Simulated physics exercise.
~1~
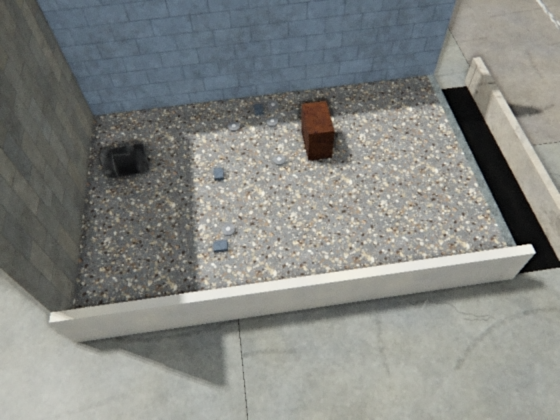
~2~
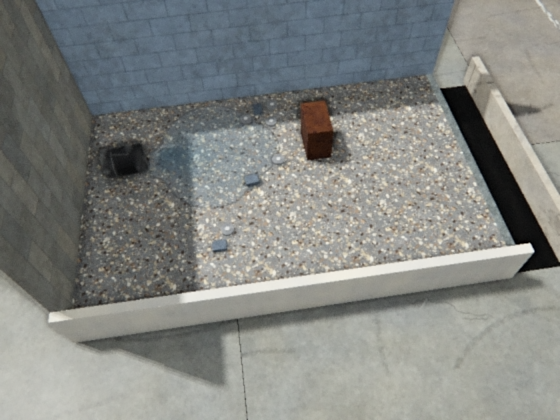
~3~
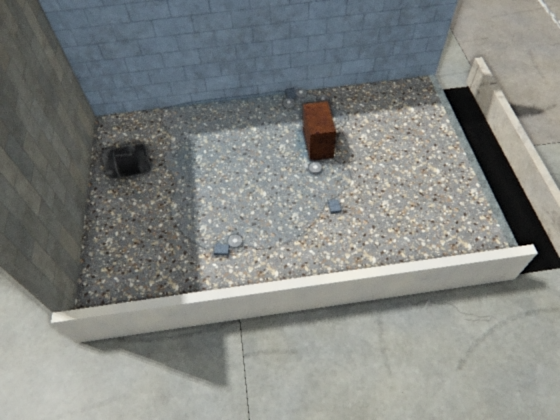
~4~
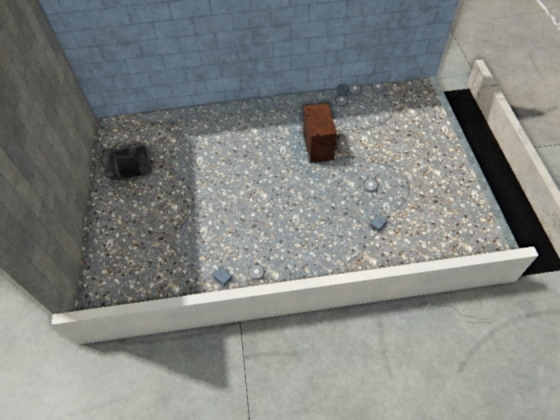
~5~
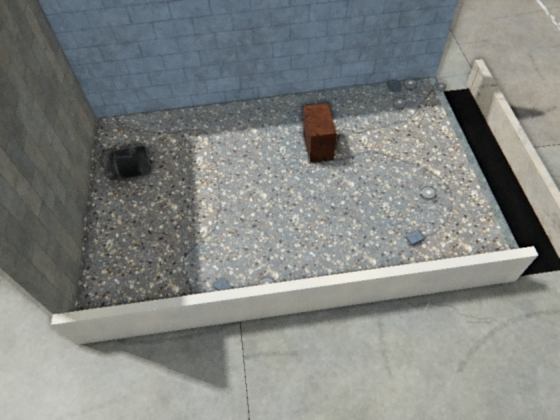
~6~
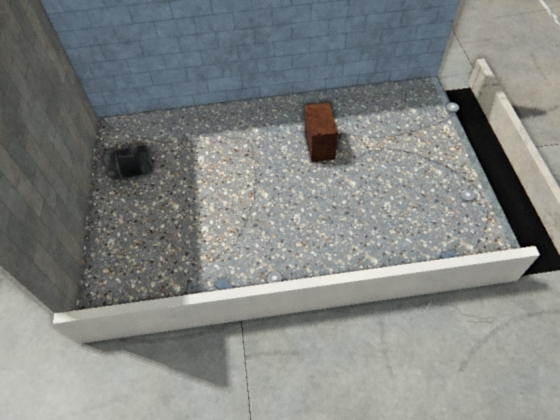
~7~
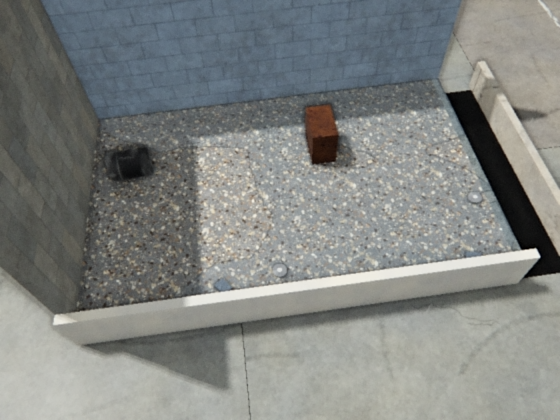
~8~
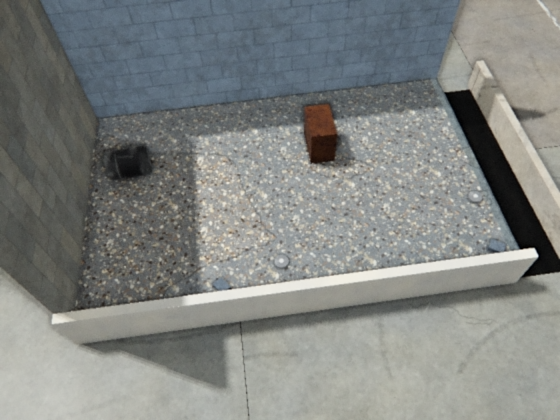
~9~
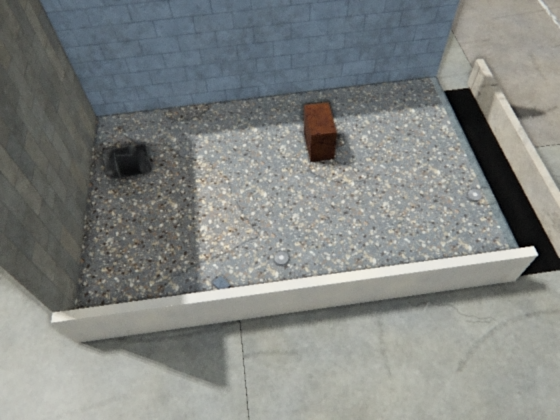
The clip opens on a pebbled floor between a blue tiled wall and a grey wall, with a low white curb in front and a dark slot along the right. Small bluish and pale pieces lie scattered near a reddish-brown block and a dark object. A thin sheet of water spreads across from the back left, and several pieces drift right, some also sliding toward the curb. One reaches the slot's far end and disappears, and another vanishes near its front. Finally, a few pieces rest near the curb and right side, while the block and dark object remain in place.
